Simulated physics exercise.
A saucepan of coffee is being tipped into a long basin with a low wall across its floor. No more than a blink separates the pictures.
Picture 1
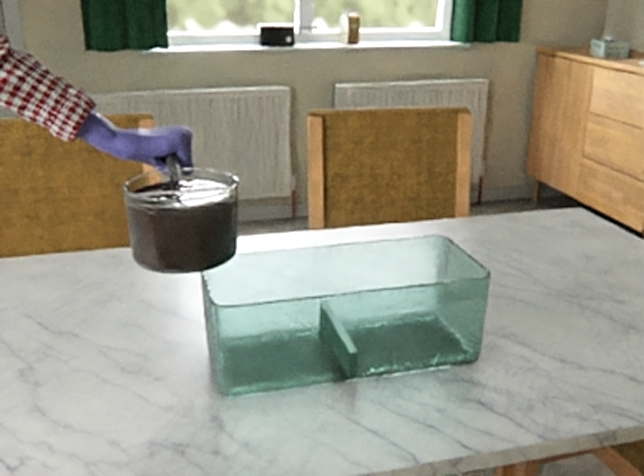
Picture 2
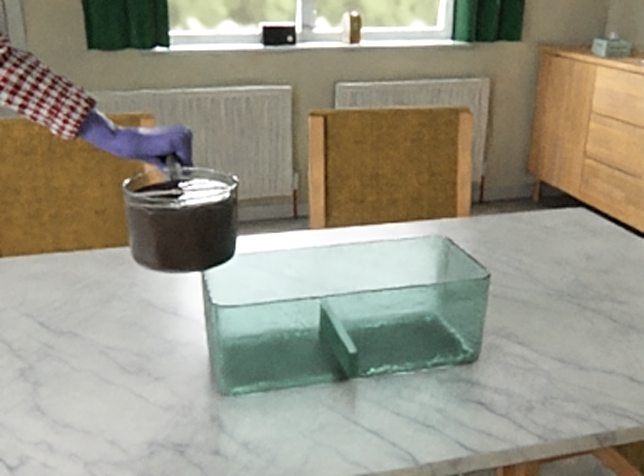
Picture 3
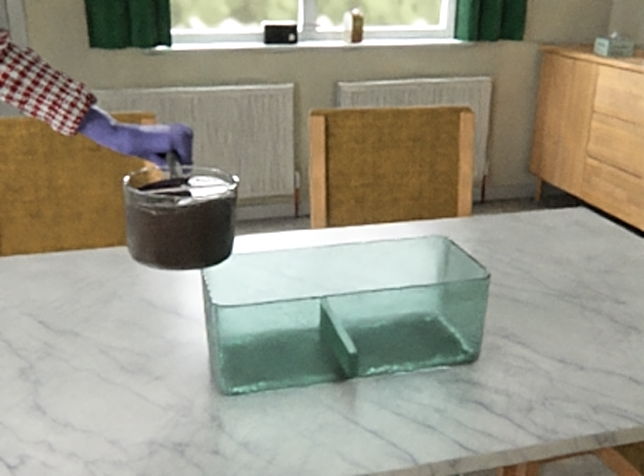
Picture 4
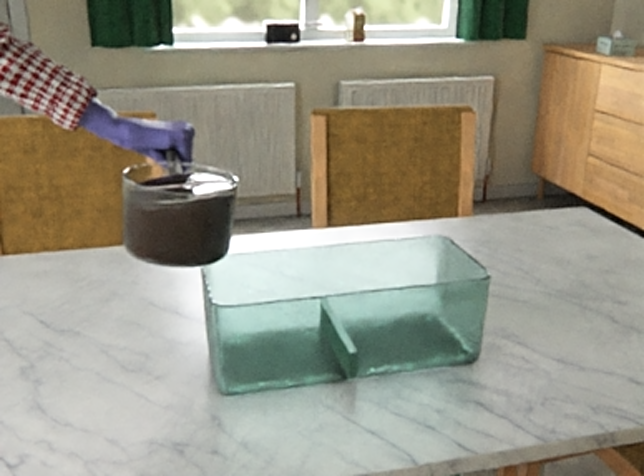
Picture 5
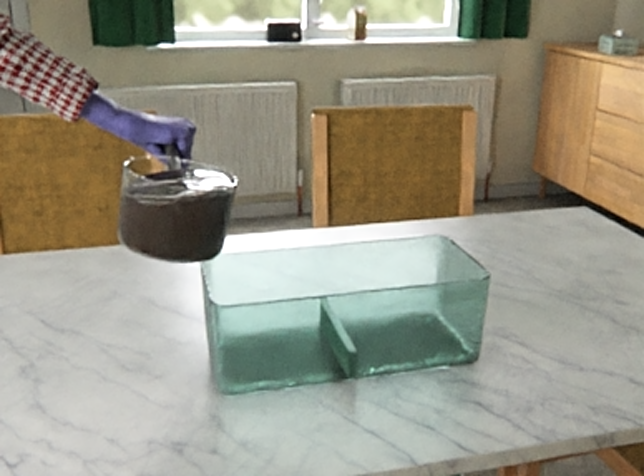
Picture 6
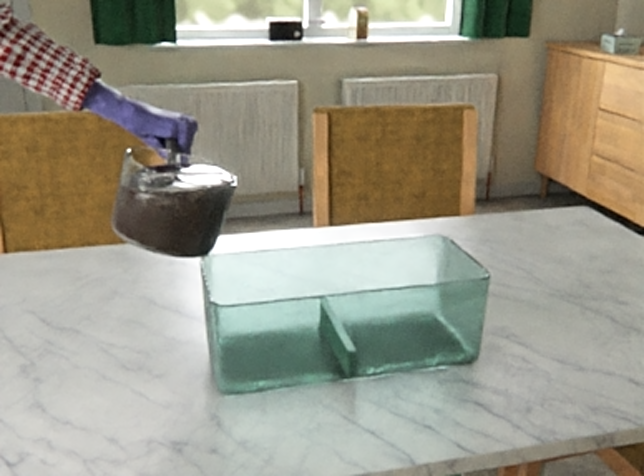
At a marble-topped table in a room with green curtains, a purple-gloved hand holds a glass pot of dark liquid beside a long greenish basin with a low divider, then gradually tilts the pot toward the right.
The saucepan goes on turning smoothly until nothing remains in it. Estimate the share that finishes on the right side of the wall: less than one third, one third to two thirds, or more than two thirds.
Sits mid-range.
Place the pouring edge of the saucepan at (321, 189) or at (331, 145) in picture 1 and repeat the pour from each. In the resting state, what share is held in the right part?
You'd see around 90 per cent, and then around 80 per cent.
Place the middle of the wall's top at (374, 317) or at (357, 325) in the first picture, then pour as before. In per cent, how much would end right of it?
Note - case one near 10 %, case two near 25 %.
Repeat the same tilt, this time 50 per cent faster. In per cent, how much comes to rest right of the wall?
About 55 per cent.
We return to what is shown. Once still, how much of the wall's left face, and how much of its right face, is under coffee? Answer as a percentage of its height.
Once still, it is 40 % on the left and 50 % on the right.
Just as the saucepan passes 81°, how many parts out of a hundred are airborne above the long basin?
Some 30 per cent, I'd say.
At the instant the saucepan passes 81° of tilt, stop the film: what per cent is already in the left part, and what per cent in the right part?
Left 5 per cent, right 0 per cent.
A moment on, the saucepan is tipped on its side and 62 per cent is still to pour, 6 is left of the wall and 0 right of it.
Next, the saucepan is tipped right over and 9 per cent is still to pour, 28 is left of the wall and 38 right of it.
Then the saucepan is tipped right over and 0 per cent is still to pour, 43 is left of the wall and 53 right of it.
Later the saucepan is tipped right over and 0 per cent is still to pour, 46 is left of the wall and 52 right of it.
At rest 46 per cent lies left of the wall, 53 right of it and 2 outside.
